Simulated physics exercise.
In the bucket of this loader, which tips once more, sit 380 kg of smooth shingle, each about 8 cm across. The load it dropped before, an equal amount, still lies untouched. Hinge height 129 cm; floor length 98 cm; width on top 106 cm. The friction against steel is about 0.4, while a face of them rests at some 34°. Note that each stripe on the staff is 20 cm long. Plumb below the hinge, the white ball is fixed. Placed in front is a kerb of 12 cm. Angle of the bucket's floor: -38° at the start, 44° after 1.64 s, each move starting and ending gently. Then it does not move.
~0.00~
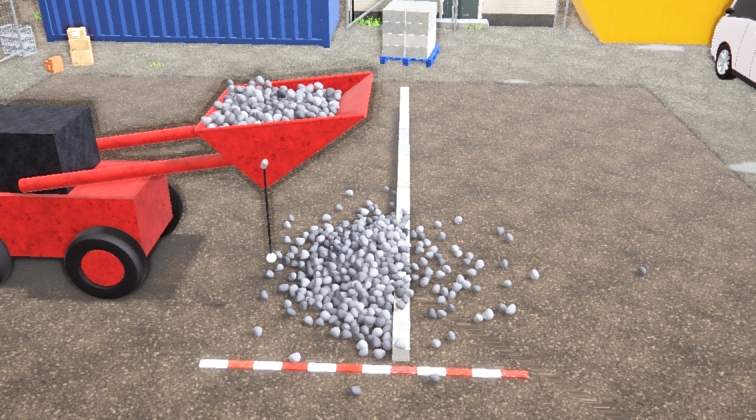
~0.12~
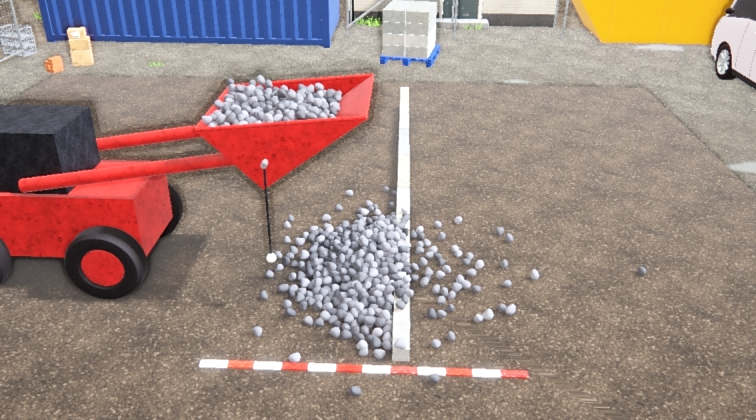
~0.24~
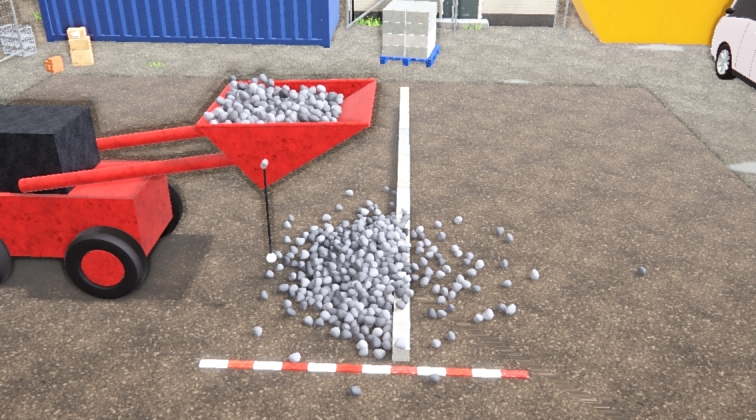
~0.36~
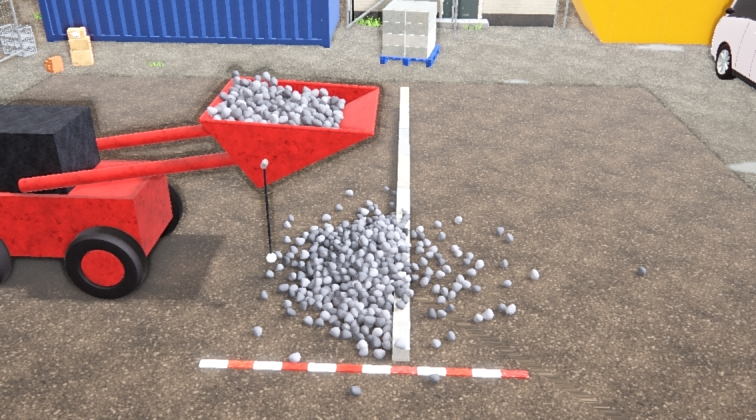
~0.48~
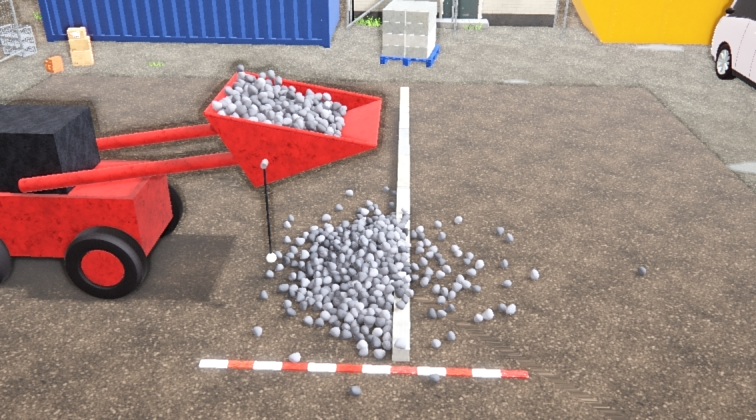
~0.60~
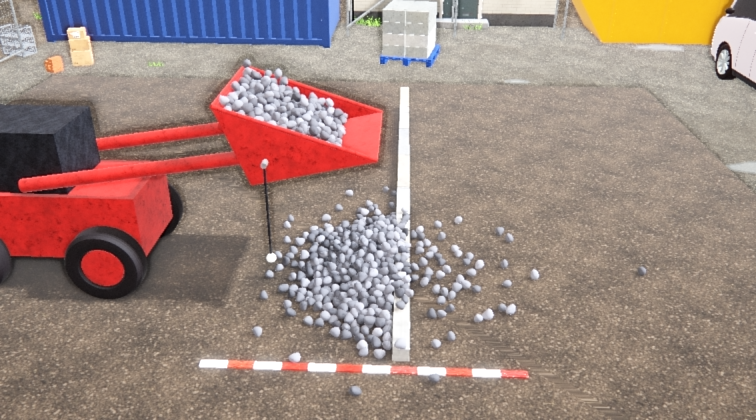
A red loader slowly tilts its bucket of grey stones forward above a scattered pile.
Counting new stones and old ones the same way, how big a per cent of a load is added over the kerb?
50 per cent, roughly.
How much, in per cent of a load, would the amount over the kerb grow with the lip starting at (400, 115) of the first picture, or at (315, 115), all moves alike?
The first would add around 85 per cent, the second around 5 per cent.
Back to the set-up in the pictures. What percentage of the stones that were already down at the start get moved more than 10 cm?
Close to 20 in a hundred of them.
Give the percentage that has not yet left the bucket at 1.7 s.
It holds some 25 percent.
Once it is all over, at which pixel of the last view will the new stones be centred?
They come to rest centred about (399, 261).
After 1.2 s the floor is at 31°; in per cent of one load, 98 in the bucket, 93 on this side of the kerb, 8 over the kerb; the foremost stones are at (526, 271).
After 1.7 s the floor is at 44°; in per cent of one load, 23 in the bucket, 155 on this side of the kerb, 22 over the kerb; the foremost stones are at (526, 271).
After 2.1 s the floor is at 44°; in per cent of one load, 0 in the bucket, 153 on this side of the kerb, 47 over the kerb; the foremost stones are at (526, 260).
After 4.7 s the floor is at 44°; in per cent of one load, 0 in the bucket, 142 on this side of the kerb, 58 over the kerb; the foremost stones are at (554, 278). Net gain over the kerb, 50.
